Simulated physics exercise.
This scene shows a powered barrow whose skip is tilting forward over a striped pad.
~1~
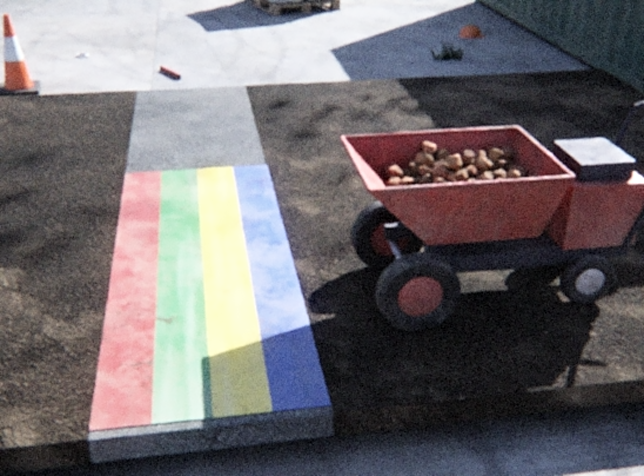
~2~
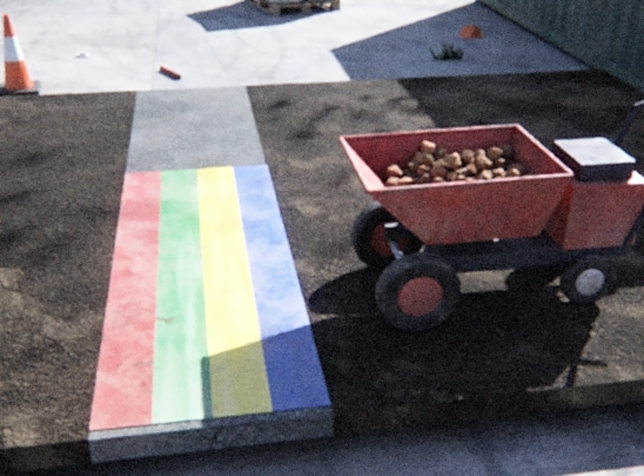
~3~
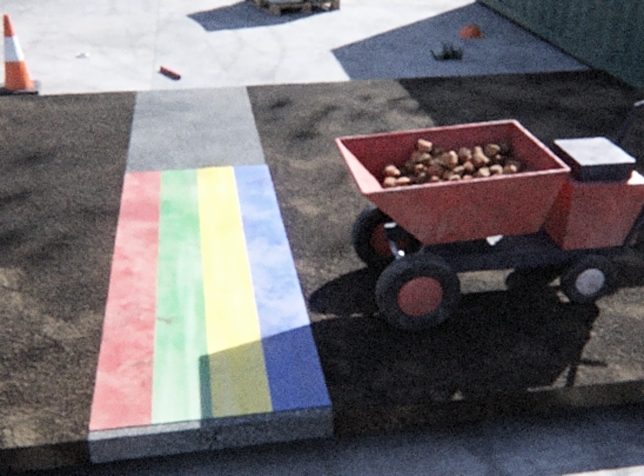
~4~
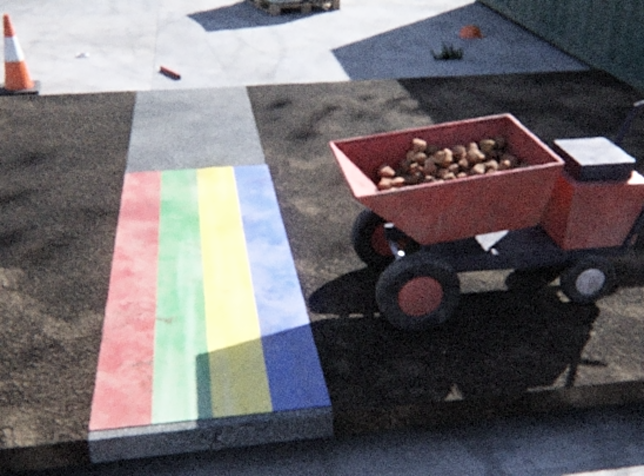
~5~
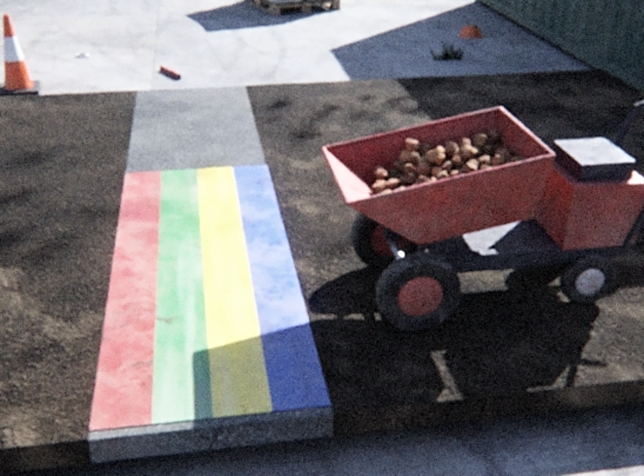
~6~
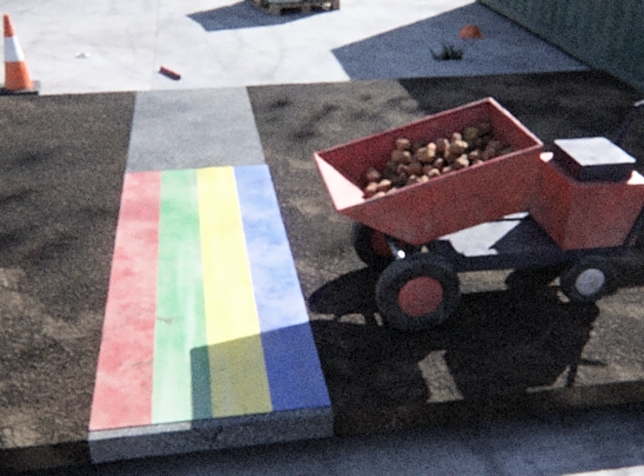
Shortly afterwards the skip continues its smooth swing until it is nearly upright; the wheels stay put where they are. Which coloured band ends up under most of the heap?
The yellow one.
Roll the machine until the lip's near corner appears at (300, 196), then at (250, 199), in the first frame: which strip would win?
Case 1 - the green one; case 2 - the red one.
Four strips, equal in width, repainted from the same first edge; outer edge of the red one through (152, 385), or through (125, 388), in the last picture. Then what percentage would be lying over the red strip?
The first gives around 10 per cent, the second around 10 per cent.
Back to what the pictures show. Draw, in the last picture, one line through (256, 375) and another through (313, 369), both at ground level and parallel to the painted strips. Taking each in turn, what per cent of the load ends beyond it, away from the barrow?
In order: 50 per cent, then 70 per cent.
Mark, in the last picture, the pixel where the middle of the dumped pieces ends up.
Once nothing moves, the middle sits near (231, 303).
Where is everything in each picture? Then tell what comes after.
In the first picture, lip of the skip at (370, 191), level; top of the load at (463, 176), clay clods; blue strip at (293, 366); yellow strip at (238, 372); green strip at (182, 377); red strip at (125, 383).
In the second picture, lip of the skip at (368, 192), level; top of the load at (462, 176).
In the third picture, lip of the skip at (364, 194), tipped barely; top of the load at (459, 174).
In the fourth picture, lip of the skip at (357, 198), tipped a little; top of the load at (473, 158).
In the fifth picture, lip of the skip at (348, 204), tipped a little; top of the load at (485, 162).
In the sixth picture, lip of the skip at (339, 212), tipped clearly; top of the load at (472, 159); blue strip at (293, 366); yellow strip at (238, 372); green strip at (182, 377); red strip at (125, 383).
Soon, skip tipped steeply; all in the skip.
A while on, skip tipped right over; about two thirds in the skip; a small part over the blue strip; about a quarter over the yellow strip; a stray few over the green strip.
Towards the end, skip tipped right over; about a quarter in the skip; a small part over the blue strip; about a third over the yellow strip; a small part over the green strip; a stray few over the red strip; a stray few off the paint.
Finally, skip tipped right over; about a quarter in the skip; about a quarter over the blue strip; about a third over the yellow strip; a small part over the green strip; a stray few over the red strip; a stray few off the paint.
